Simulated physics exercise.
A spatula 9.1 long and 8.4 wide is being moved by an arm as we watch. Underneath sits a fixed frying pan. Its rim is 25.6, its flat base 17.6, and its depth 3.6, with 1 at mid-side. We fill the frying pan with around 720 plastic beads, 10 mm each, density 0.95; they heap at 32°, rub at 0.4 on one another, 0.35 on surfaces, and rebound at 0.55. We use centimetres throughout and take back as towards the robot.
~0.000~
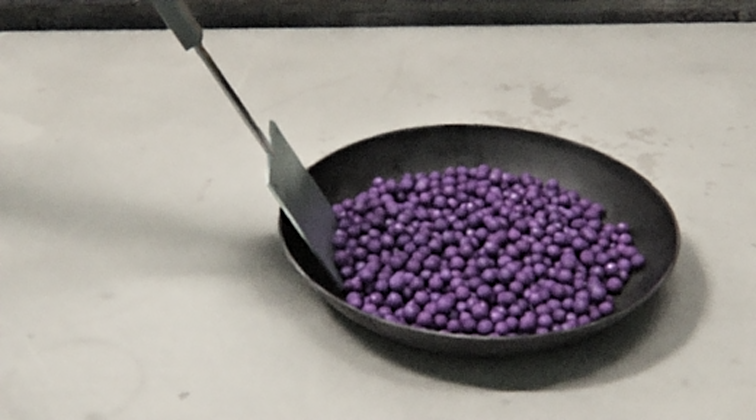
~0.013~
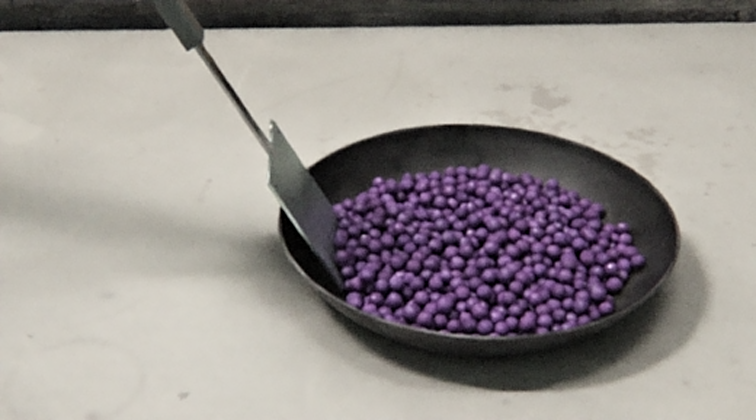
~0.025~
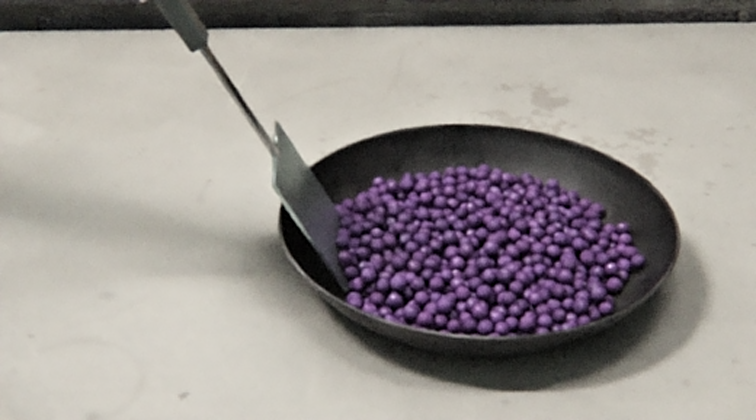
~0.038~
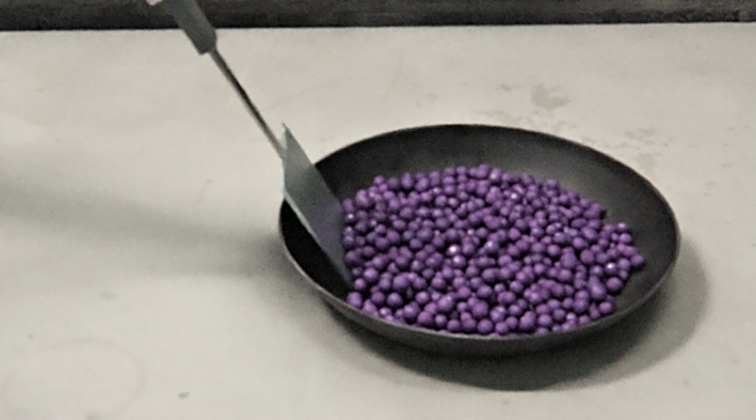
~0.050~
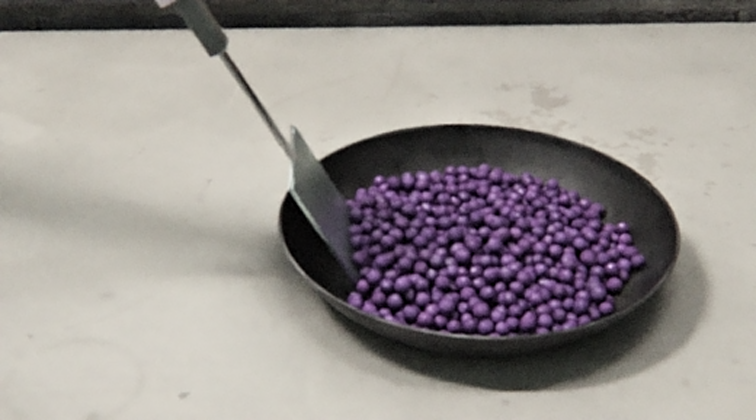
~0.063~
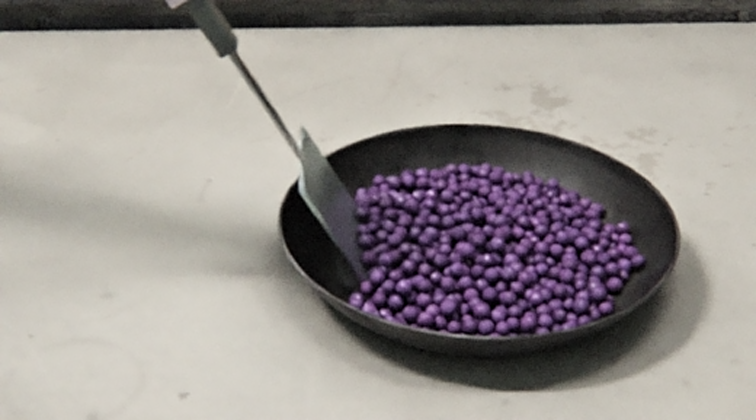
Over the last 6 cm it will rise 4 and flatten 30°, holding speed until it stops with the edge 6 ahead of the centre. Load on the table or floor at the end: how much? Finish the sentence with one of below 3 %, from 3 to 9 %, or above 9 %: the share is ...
The share is below 3 %.
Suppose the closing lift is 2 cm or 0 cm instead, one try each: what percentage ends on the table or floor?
About 0 and 0 per cent.
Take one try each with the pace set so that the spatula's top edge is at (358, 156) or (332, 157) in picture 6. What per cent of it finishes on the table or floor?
Try one roughly 15 per cent; try two roughly 10 per cent.
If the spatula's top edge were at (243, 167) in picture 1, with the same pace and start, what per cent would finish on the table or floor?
Roughly 0%.
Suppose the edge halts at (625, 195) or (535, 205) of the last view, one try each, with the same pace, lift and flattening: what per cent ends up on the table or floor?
Try 1: Approx. 15 %; try 2: Approx. 0 %.
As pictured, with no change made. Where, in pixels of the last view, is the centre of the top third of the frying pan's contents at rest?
Approximately at pixel (591, 230).
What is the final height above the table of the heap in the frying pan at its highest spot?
It reaches around 5.0 cm.
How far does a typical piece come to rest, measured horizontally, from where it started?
Near 3 cm, measured level.
After 0.17 s, sloping 61°, highest piece 4 above the table; 725 in the frying pan.
After 0.27 s, sloping 48°, highest piece 5 above the table; 725 in the frying pan.
After 0.52 s, sloping 31°, highest piece 5 above the table; 723 in the frying pan, 1 on the table or floor, 1 on the blade or in flight.
After 1.57 s, sloping 31°, highest piece 4 above the table; 723 in the frying pan, 2 on the table or floor.
In the end, 723 in the frying pan, 2 on the table or floor. That is 0 % on the table or floor.
